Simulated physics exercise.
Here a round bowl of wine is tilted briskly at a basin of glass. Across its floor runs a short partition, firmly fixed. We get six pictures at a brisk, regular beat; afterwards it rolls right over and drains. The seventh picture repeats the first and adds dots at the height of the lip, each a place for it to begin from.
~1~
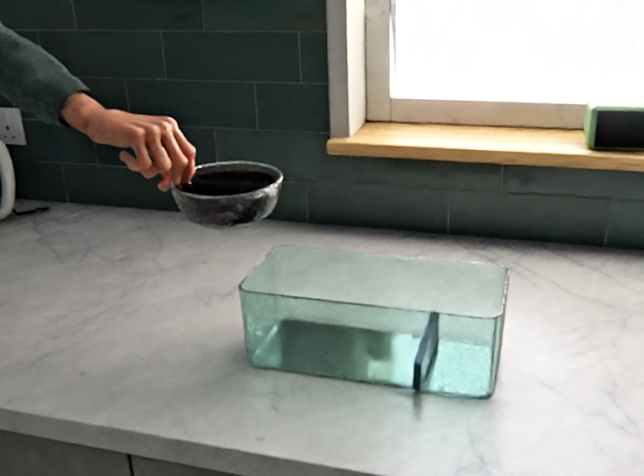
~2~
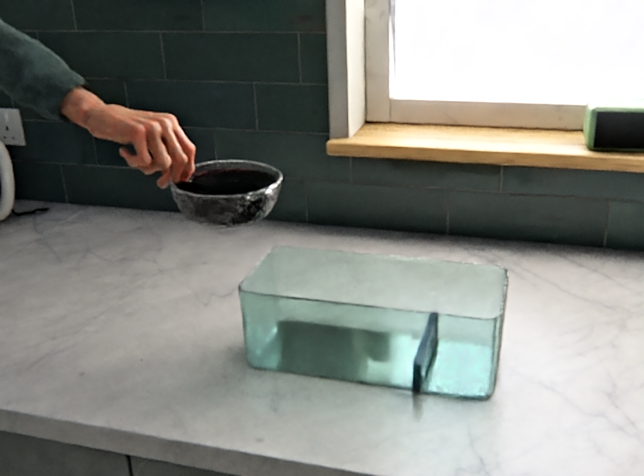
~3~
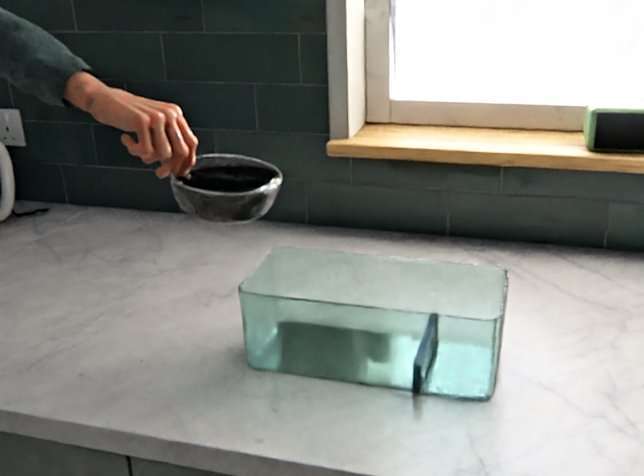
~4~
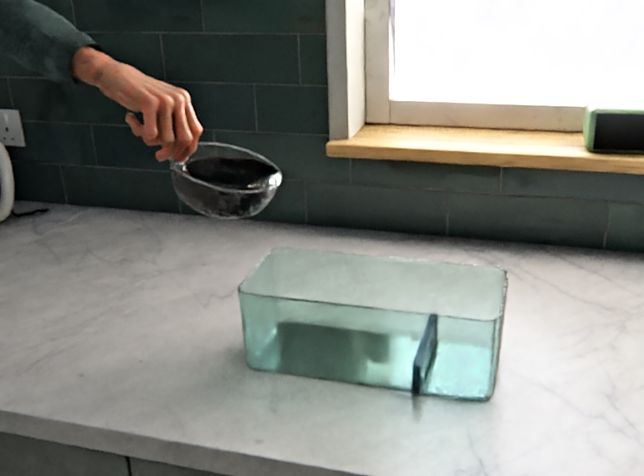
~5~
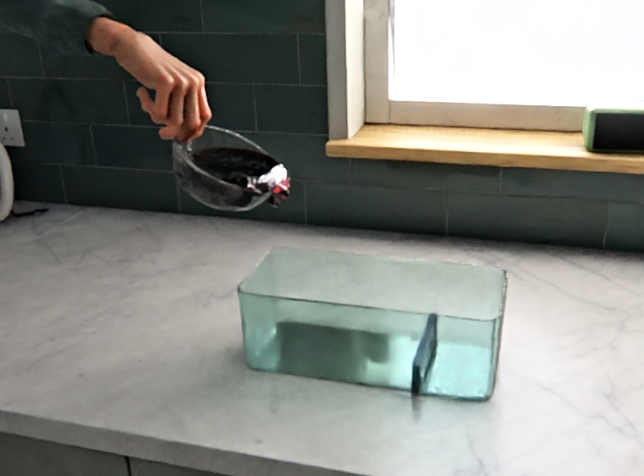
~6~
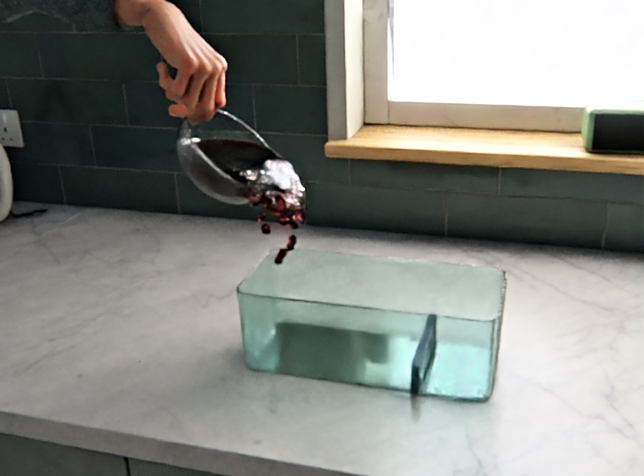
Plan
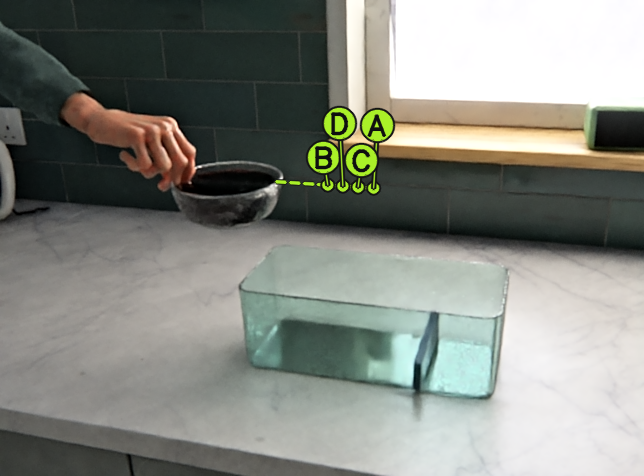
A hand in a dark green sleeve holds a round bowl of dark wine at the left, seen from slightly above a pale marble counter backed by green tiles and a bright window. Below it to the right sits a greenish glass basin with a short dark partition. The hand lifts and tilts the bowl rightward, faster as it goes, and red drops spill over the lip, while the camera stays still.
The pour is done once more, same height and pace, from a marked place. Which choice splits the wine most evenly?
D beats the others.
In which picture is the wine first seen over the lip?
Picture 4.
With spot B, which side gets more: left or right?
The left side.
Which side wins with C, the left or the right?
The right one.
On the marked copy, A at (373, 188); B at (327, 185); C at (358, 187); D at (342, 186).
With A, about 33 % ends left of the wall and 66 % right of it.
With B, about 70 % ends left of the wall and 28 % right of it.
With C, about 33 % ends left of the wall and 65 % right of it.
With D, about 48 % ends left of the wall and 49 % right of it.
